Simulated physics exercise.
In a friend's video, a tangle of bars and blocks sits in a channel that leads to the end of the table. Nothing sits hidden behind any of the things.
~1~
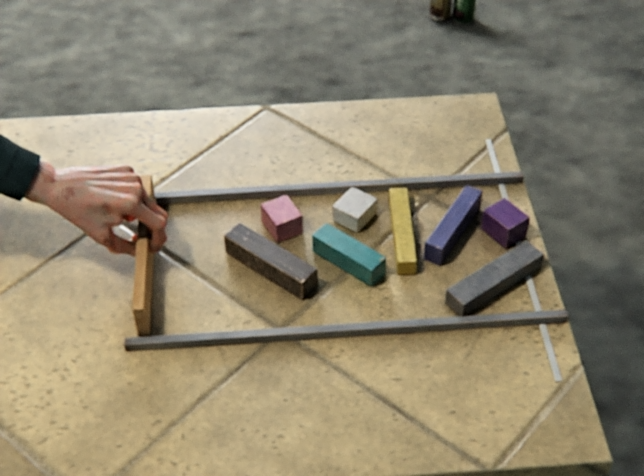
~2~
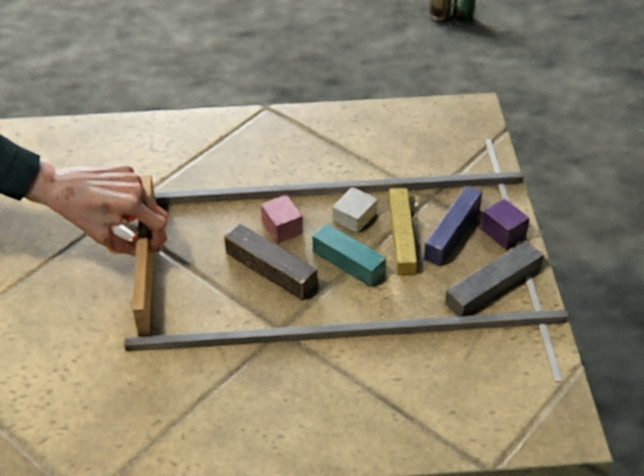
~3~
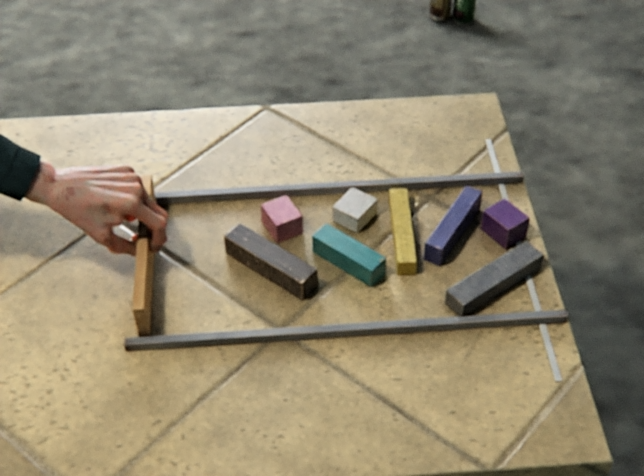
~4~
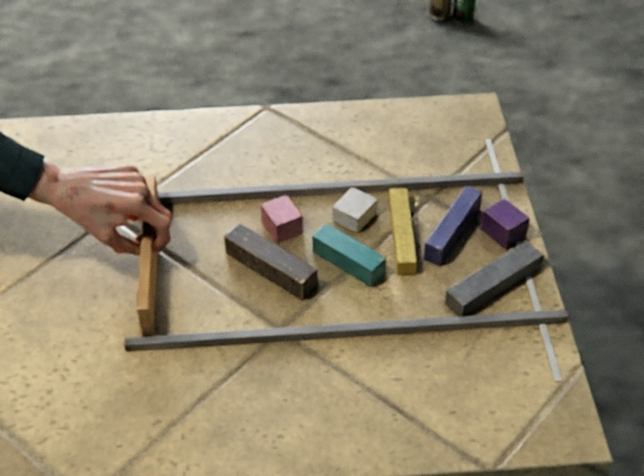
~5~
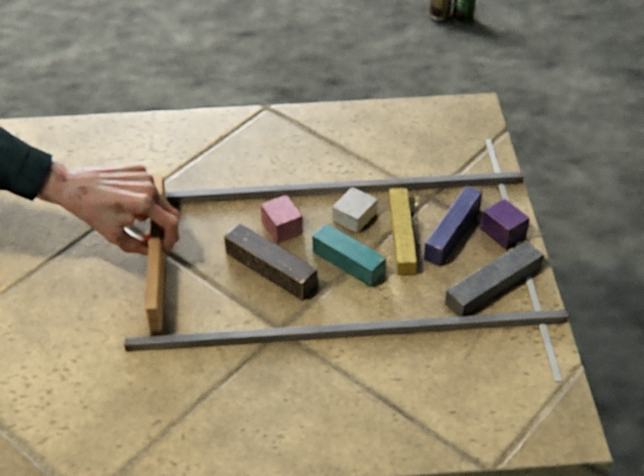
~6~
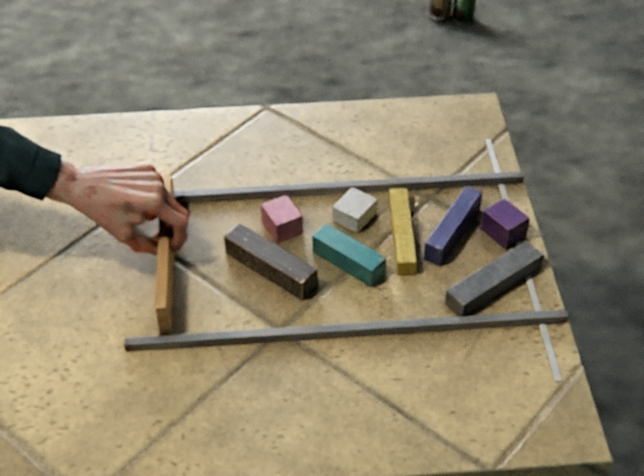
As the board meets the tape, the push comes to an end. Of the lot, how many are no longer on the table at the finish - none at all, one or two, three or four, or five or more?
By the finish, five or more are off it.
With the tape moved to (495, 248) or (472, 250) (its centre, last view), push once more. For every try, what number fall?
Counts per try: 4 and 3.
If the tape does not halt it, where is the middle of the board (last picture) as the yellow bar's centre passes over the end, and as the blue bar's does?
Near (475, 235), then near (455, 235).
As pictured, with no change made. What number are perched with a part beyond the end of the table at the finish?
The count is 1.
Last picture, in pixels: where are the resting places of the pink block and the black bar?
Roughly at (530, 207) and at (539, 258), in that order.
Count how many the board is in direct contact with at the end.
That makes 2.
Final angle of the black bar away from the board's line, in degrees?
I'd put it at about 0°.
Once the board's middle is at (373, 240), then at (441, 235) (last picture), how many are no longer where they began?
That gives 6 for the first and 8 for the second.
Early on, none off yet; purple block at rest near (505, 223); grey bar at rest near (495, 279); blue bar at rest near (454, 225).
Finally, the number that fall off is five or more; lost, turquoise bar, white block, yellow bar, blue bar, grey bar and purple block.
